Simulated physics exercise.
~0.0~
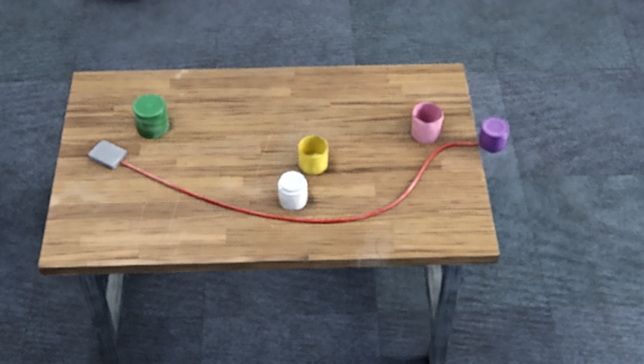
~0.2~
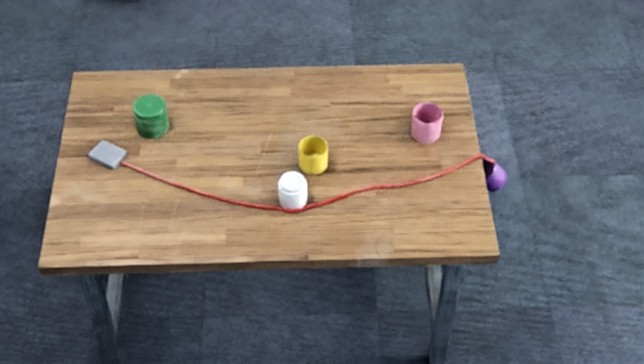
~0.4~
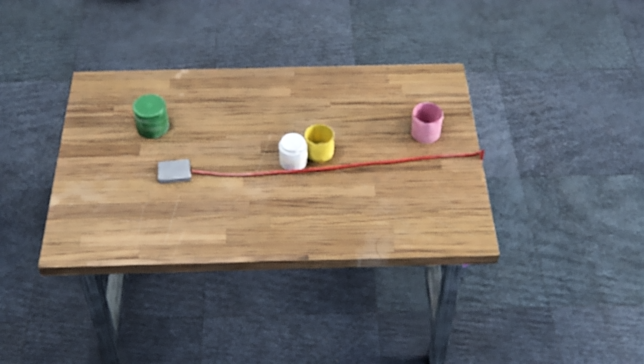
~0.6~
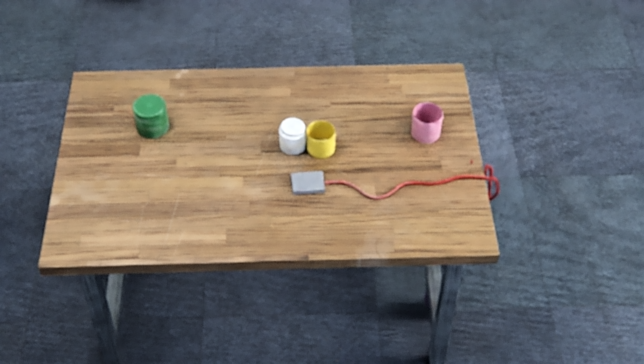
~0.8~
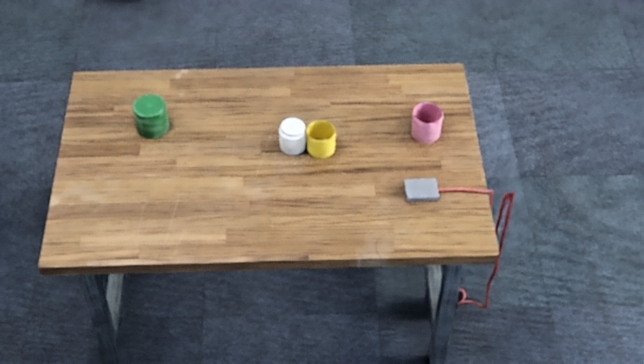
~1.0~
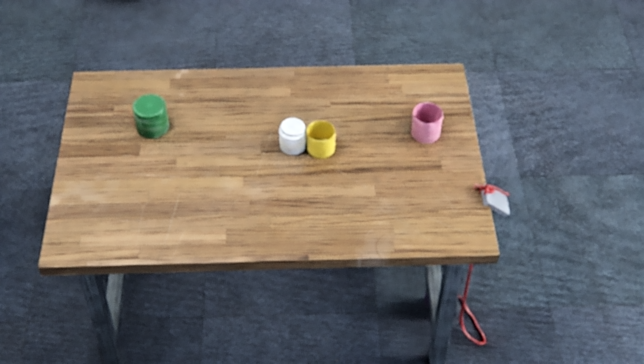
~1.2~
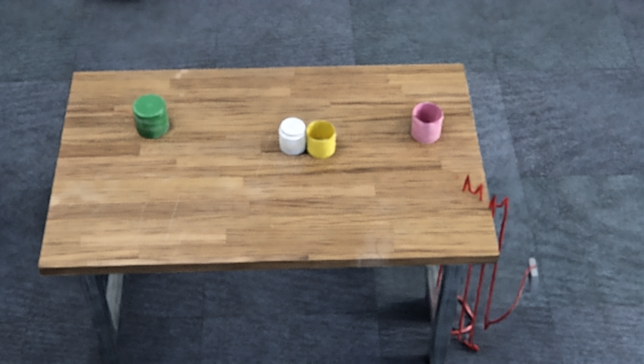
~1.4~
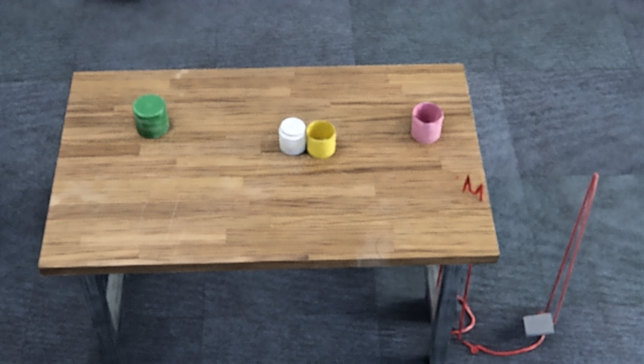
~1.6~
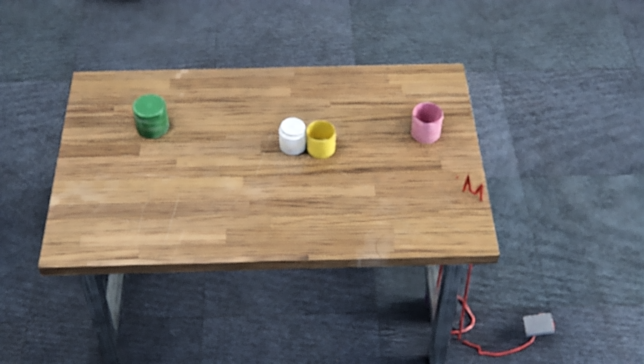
A purple cup-like object dropped off the table's right edge, pulling a red cord that pushed the white jar back beside the yellow cup and dragged a small grey box across and onto the floor, while the green tub and pink cup stayed put.
